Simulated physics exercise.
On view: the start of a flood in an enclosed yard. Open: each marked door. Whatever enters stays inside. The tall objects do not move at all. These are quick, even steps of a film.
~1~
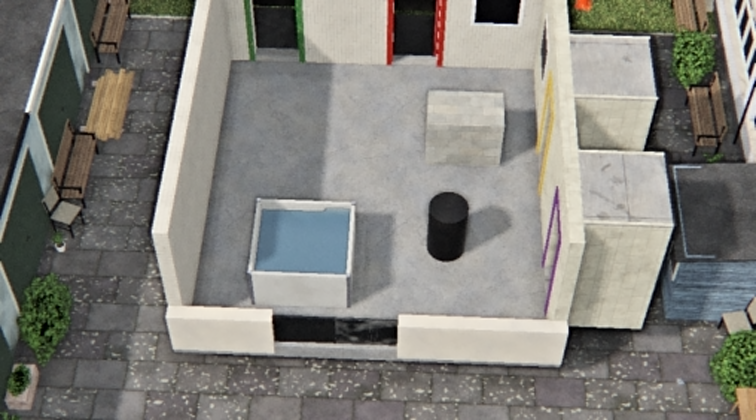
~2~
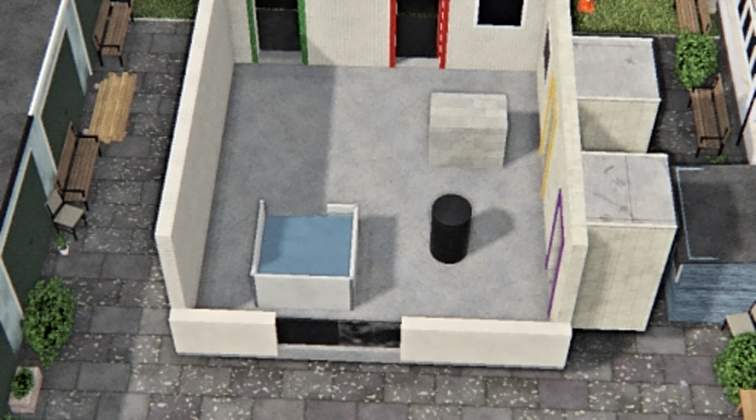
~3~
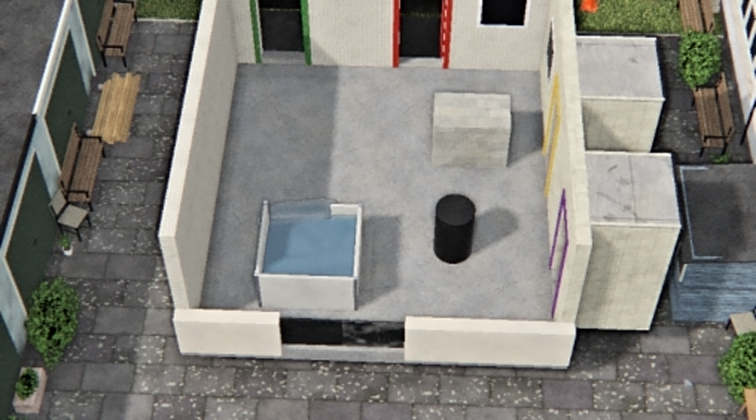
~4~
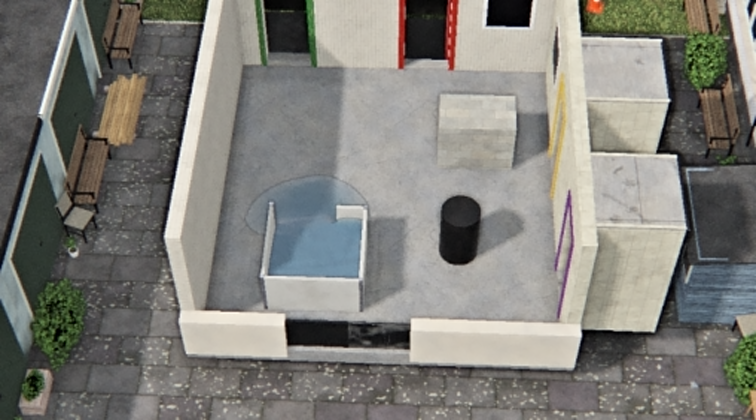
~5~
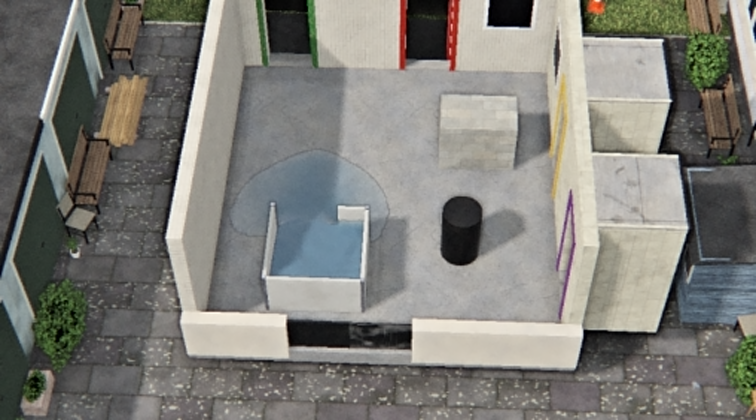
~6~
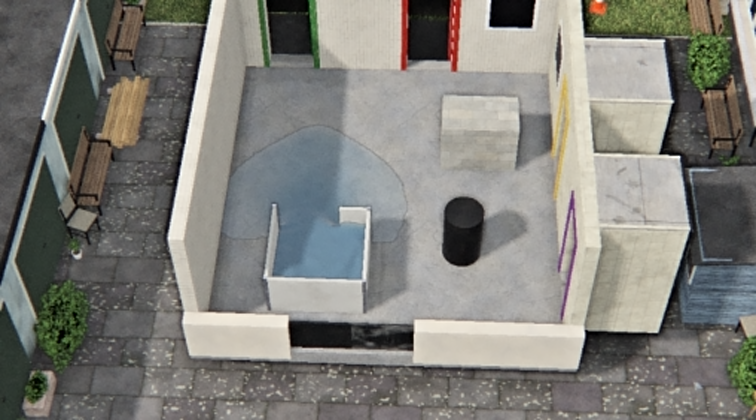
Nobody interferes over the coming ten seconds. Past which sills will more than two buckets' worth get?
I expect the purple door to stay within two buckets; I expect the green door to go over the limit; I expect the yellow door to stay within two buckets; I expect the red door to go over the limit.
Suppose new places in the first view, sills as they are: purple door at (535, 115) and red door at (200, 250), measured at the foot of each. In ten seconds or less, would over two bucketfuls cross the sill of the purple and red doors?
In that case the purple door runs over the limit and the red door keeps within bounds.
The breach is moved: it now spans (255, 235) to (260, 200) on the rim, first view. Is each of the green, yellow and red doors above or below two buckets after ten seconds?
Going through them, the green one clears the cutoff, the yellow one falls below the cutoff, the red one falls below the cutoff.
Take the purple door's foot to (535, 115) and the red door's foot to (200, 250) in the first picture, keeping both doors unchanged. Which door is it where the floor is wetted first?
It would be the one in green, I think.
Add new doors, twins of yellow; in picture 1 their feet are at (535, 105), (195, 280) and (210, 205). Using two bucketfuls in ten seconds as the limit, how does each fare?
The first new doorway tops it, the second comes up short, the third comes up short.
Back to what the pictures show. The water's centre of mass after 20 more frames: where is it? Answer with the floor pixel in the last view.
I'd say near (335, 147).
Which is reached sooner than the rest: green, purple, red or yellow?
I choose the green-painted one.
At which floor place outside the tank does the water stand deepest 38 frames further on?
Around (550, 101).
A moment on, water covers 40 % of the floor; the purple door not reached, the green door under two buckets in, the yellow door not reached, the red door not reached.
Next, water covers 45 % of the floor; the purple door not reached, the green door over two buckets in, the yellow door not reached, the red door under two buckets in.
Then, water covers 50 % of the floor; the purple door not reached, the green door far over two buckets in, the yellow door not reached, the red door over two buckets in.
Later, water covers 60 % of the floor; the purple door not reached, the green door far over two buckets in, the yellow door wet at the sill, nothing in, the red door over two buckets in.
In the end, water covers 95 % of the floor; the purple door wet at the sill, nothing in, the green door far over two buckets in, the yellow door wet at the sill, nothing in, the red door far over two buckets in.
